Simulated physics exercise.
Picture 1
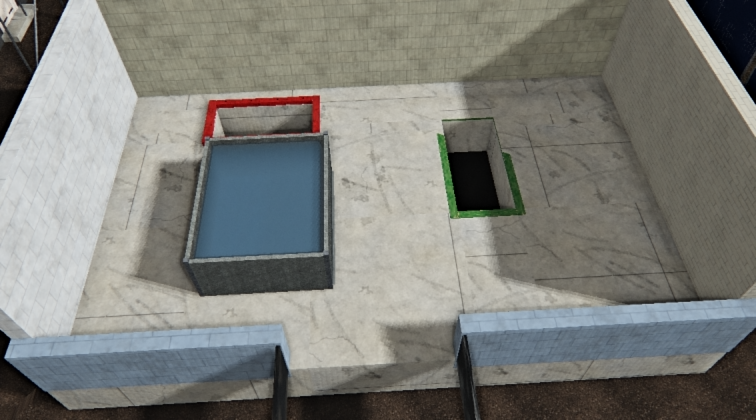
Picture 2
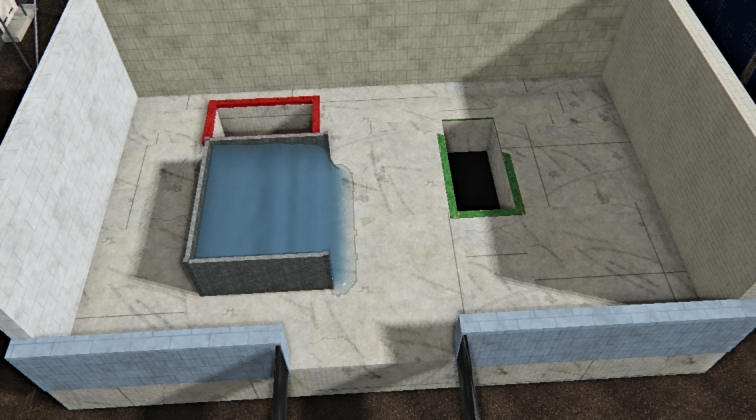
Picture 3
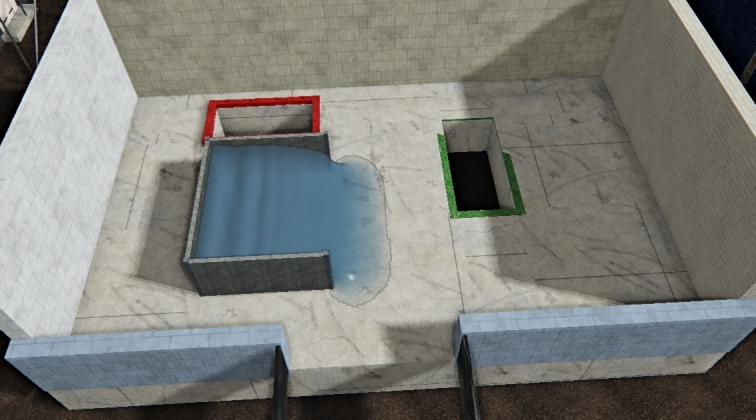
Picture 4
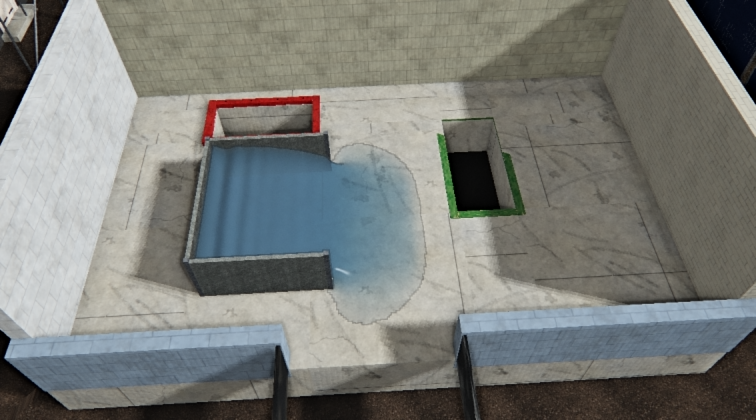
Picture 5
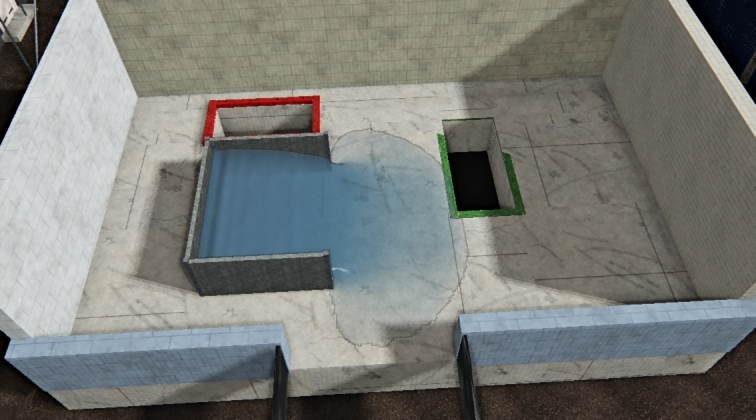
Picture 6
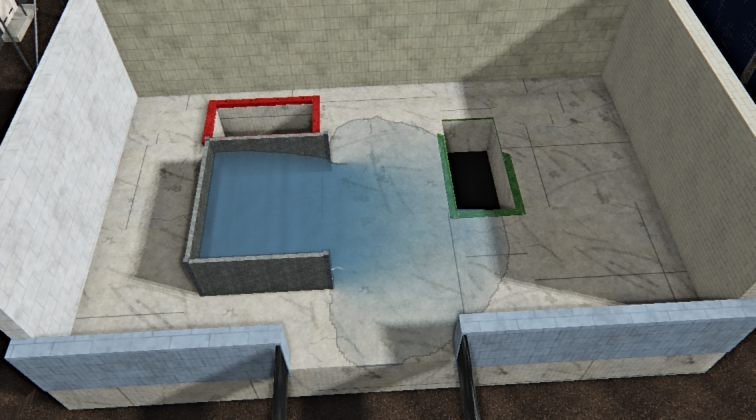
On a walled concrete slab, a square tank of blue water sits still between a red-edged opening and a green-edged one. Its right side gives way and water pours out through the gap, spreading rightward in a widening, thinning sheet that reaches the green edging and extends past its near side.
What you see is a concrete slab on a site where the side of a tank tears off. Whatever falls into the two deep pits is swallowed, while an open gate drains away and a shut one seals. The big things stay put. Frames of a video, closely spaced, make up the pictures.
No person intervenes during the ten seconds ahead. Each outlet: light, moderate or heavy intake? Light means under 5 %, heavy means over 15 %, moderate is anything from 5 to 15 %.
Intake - gate: Moderate, green pit: Heavy, red pit: Light.
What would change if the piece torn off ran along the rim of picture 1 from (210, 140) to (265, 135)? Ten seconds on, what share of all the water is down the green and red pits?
Green 6 %, red 45 %.
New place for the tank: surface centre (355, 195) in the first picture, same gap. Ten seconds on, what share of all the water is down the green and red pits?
Green about 65 %, red about 0 %.
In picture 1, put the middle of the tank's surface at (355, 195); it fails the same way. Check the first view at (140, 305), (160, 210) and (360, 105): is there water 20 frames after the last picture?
Okay, first one high and dry, second one high and dry, last one high and dry.
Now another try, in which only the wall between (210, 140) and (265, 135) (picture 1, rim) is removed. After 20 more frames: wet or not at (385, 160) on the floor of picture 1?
I reckon that spot ends up drenched.
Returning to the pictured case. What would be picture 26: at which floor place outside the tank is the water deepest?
Answer: (614, 307).
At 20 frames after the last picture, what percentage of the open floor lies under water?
I make it 50 per cent.
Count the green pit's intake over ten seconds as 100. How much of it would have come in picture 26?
Share by then: About 60 in a hundred.
A moment on, water covers 40 % of the floor; the gate 1 %, the green pit 11 %, the red pit 0 %.
Next, water covers 45 % of the floor; the gate 2 %, the green pit 23 %, the red pit 0 %.
Then, water covers 50 % of the floor; the gate 3 %, the green pit 32 %, the red pit 0 %.
Later, water covers 60 % of the floor; the gate 5 %, the green pit 41 %, the red pit 0 %.
In the end, water covers 70 % of the floor; the gate 8 %, the green pit 55 %, the red pit 0 %.
